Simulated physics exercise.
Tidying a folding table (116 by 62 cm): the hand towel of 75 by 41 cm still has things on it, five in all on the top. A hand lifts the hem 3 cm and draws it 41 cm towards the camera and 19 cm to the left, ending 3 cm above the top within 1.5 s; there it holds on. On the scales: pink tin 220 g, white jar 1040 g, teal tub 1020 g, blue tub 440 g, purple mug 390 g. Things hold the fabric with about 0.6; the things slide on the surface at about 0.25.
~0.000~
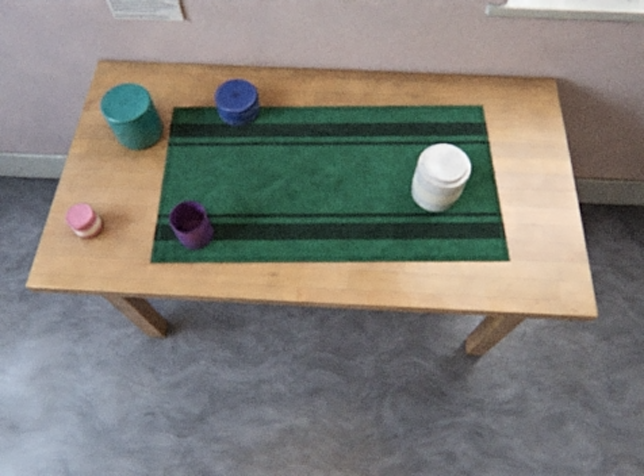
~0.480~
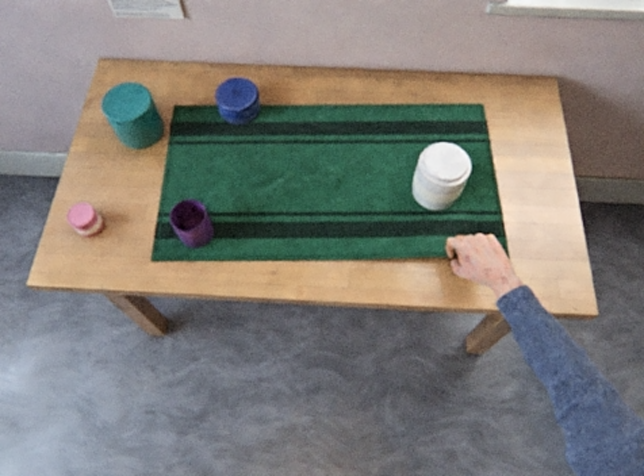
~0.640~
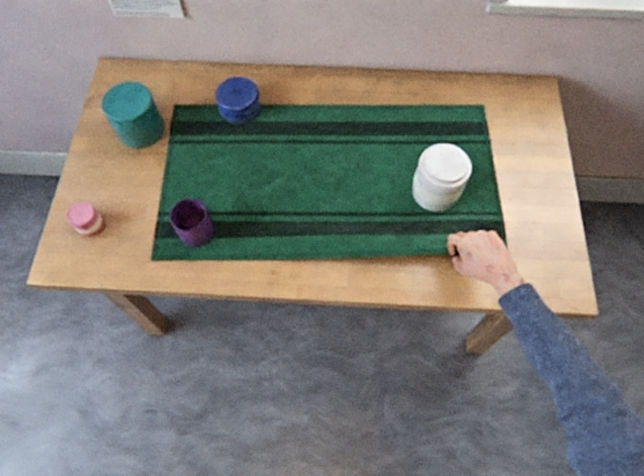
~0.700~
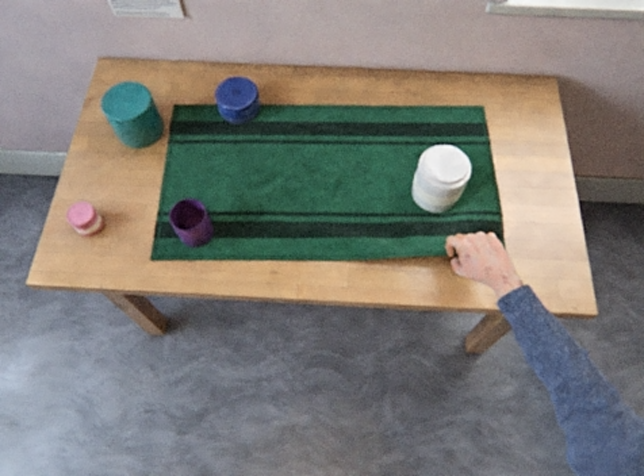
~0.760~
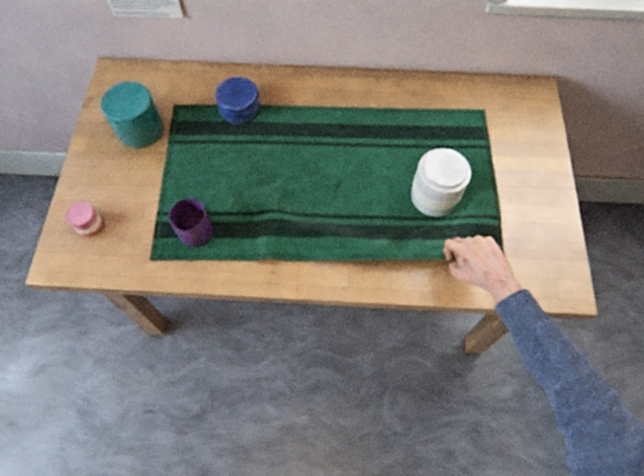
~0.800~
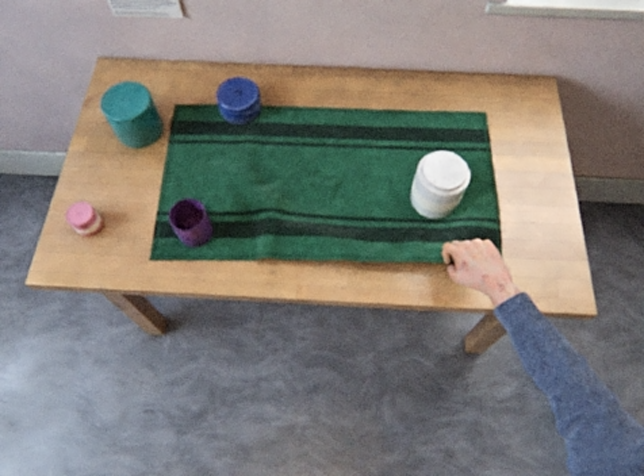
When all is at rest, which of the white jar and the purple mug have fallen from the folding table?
The white jar goes over the edge, the purple mug remains up there.
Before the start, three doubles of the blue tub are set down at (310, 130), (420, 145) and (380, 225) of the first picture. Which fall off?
In turn: Goes over, goes over, goes over.
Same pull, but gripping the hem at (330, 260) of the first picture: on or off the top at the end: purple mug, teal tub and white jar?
In that case: Purple mug falls off, teal tub stays up, white jar drops off.
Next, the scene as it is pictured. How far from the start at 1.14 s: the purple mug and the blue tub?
About: Purple mug 0 cm, blue tub 4 cm.
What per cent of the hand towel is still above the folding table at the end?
About 45 per cent.
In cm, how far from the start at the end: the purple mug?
Purple mug 4 cm.
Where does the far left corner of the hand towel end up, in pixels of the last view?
Near (244, 145).
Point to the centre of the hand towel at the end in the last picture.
Near (302, 311).
By 1.1 s, 100 % of the hand towel is still over the top; white jar 13 cm off its start, blue tub 4 cm off its start.
By 1.5 s, 80 % of the hand towel is still over the top; white jar 27 cm off its start, purple mug 2 cm off its start, blue tub 12 cm off its start.
By 1.8 s, 50 % of the hand towel is still over the top; white jar over the edge, purple mug 3 cm off its start at (184, 228), blue tub 24 cm off its start at (286, 165).
By 2.1 s, 45 % of the hand towel is still over the top; white jar over the edge, purple mug 5 cm off its start, blue tub 26 cm off its start.
By 3.7 s, 45 % of the hand towel is still over the top; white jar over the edge, purple mug 5 cm off its start at (186, 237), blue tub 26 cm off its start at (292, 175).
